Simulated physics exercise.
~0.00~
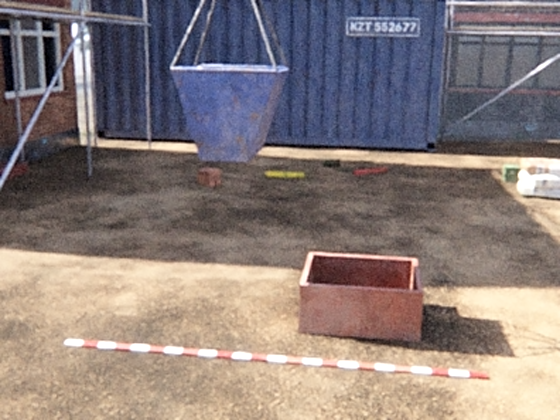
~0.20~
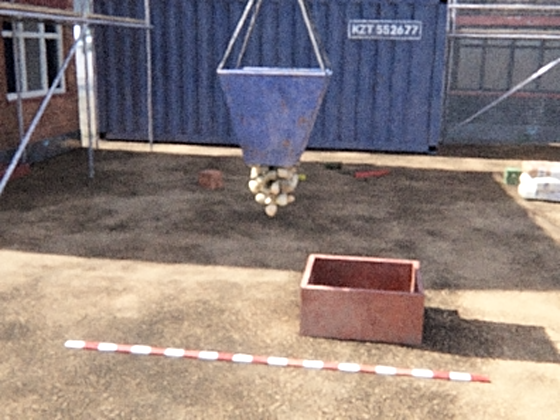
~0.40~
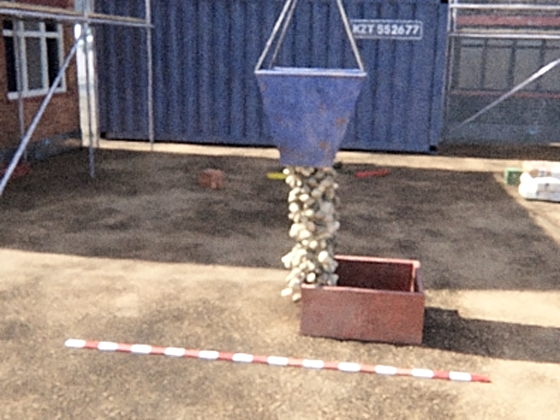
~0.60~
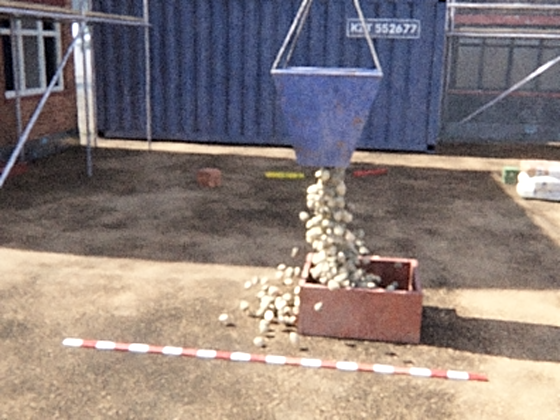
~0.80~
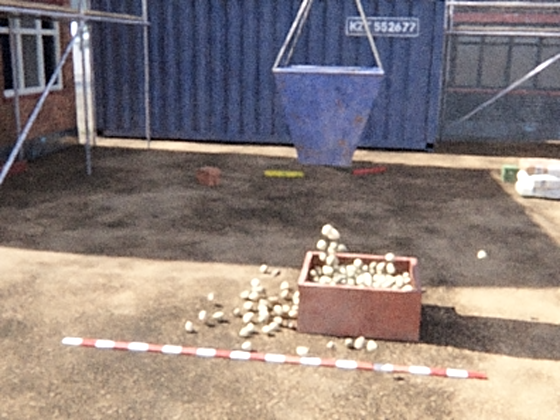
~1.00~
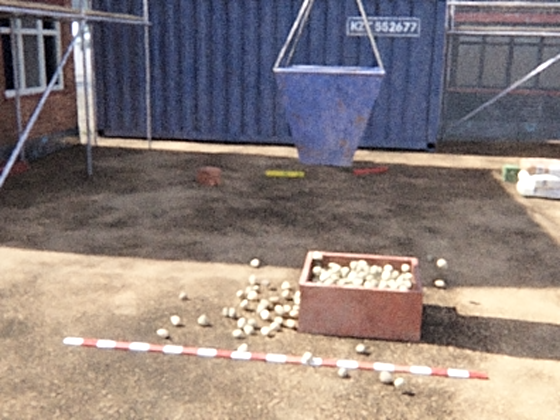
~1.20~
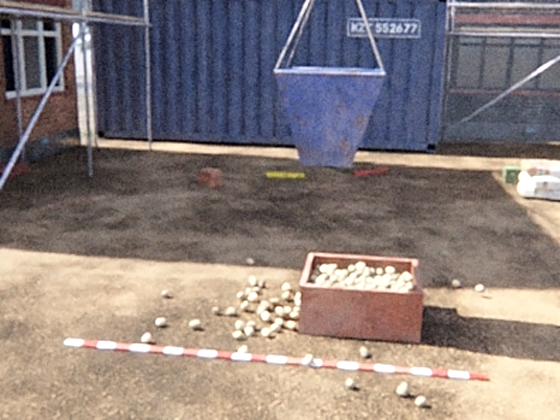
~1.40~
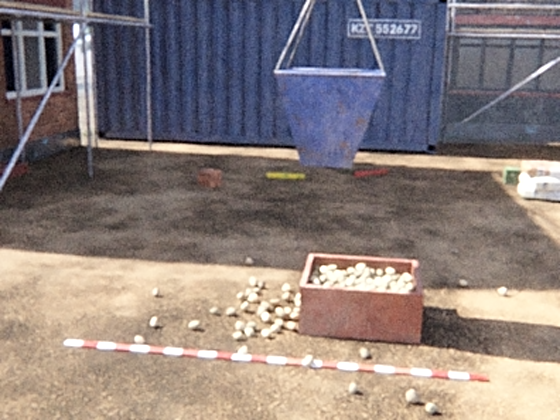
A blue skip moves right, dropping round stones that mostly fill a reddish-brown bin, some scattering around.
